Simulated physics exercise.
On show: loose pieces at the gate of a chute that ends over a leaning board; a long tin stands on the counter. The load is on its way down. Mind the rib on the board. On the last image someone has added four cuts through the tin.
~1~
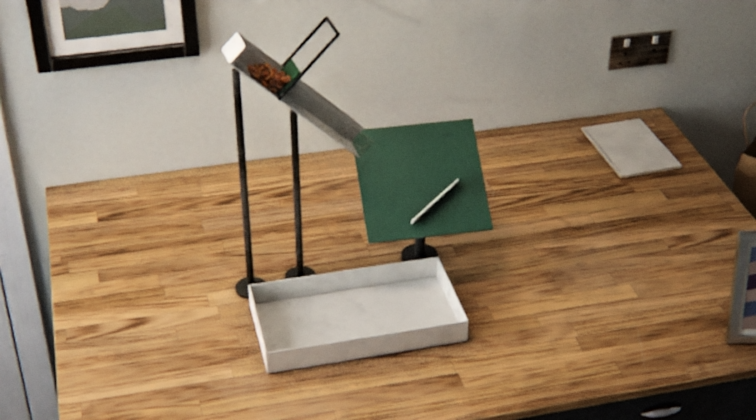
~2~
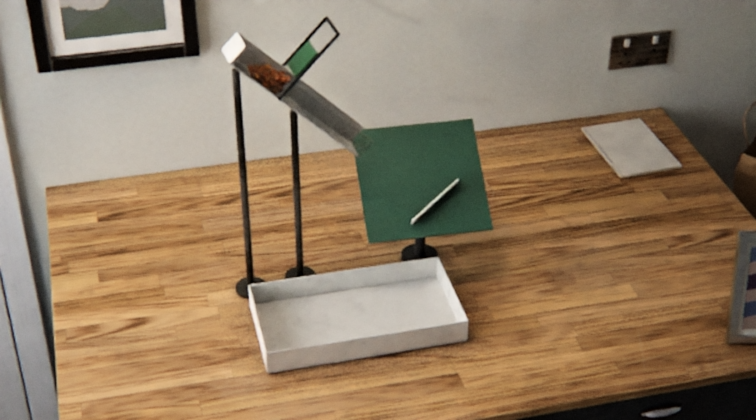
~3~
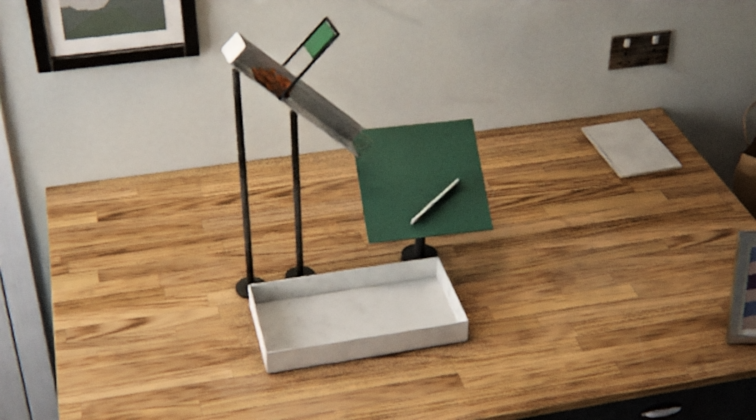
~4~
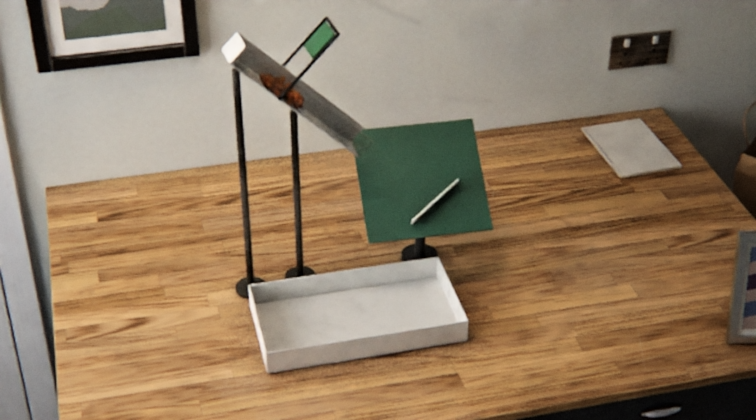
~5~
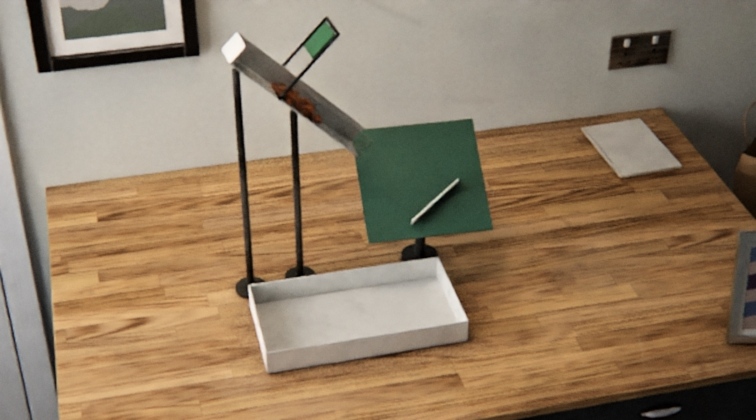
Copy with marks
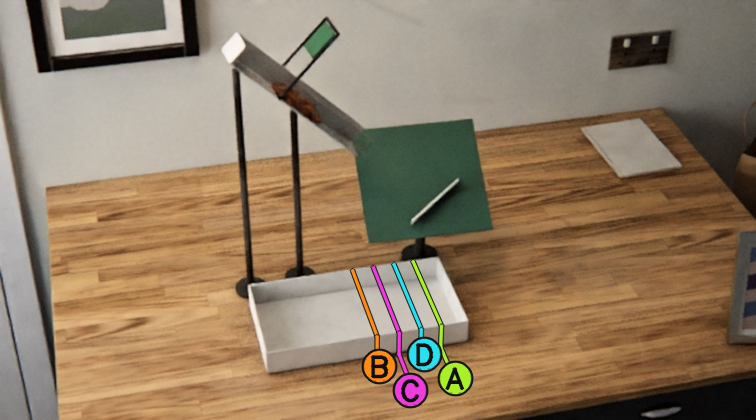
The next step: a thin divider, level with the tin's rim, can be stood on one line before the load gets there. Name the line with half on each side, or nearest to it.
D works best here.
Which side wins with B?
The right side.
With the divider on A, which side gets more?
Left.
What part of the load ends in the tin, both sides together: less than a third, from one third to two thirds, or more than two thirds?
About that: From one third to two thirds.
On the marked copy, line A crosses the front rim at (441, 325); line B crosses the front rim at (376, 335); line C crosses the front rim at (399, 332); line D crosses the front rim at (420, 328).
With A, of what is caught, nearly all on the left of the divider, a small part on the right.
With B, of what is caught, none on the left of the divider, all on the right.
With C, of what is caught, a stray few on the left of the divider, nearly all on the right.
With D, of what is caught, about half on the left of the divider, about half on the right.
